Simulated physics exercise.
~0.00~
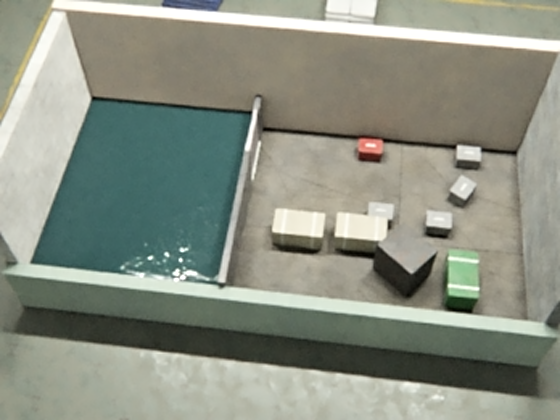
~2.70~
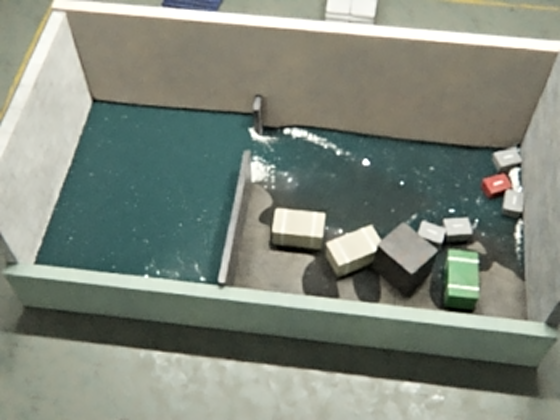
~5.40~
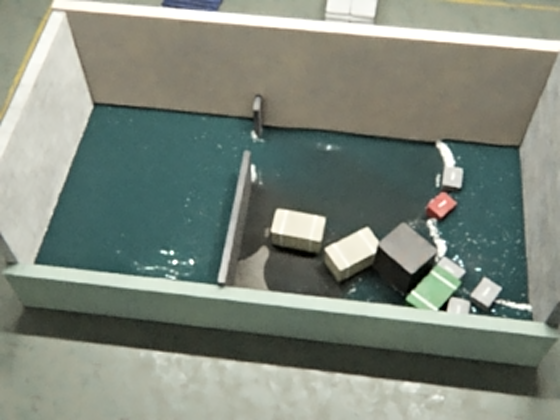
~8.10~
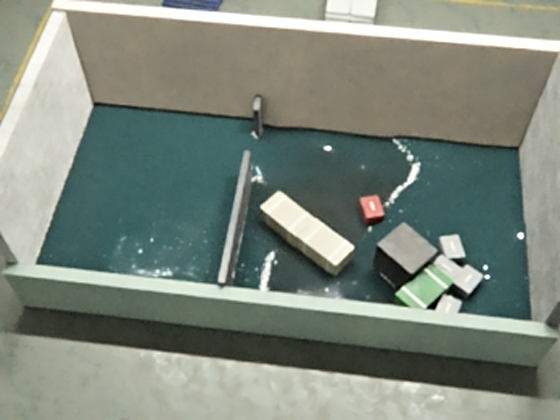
Dark green water burst from the left side of a walled basin through a gap in the divider and swept the small gray and red boxes rightward, then back left, until the flooded right side left the cream boxes together and the green one shifted.
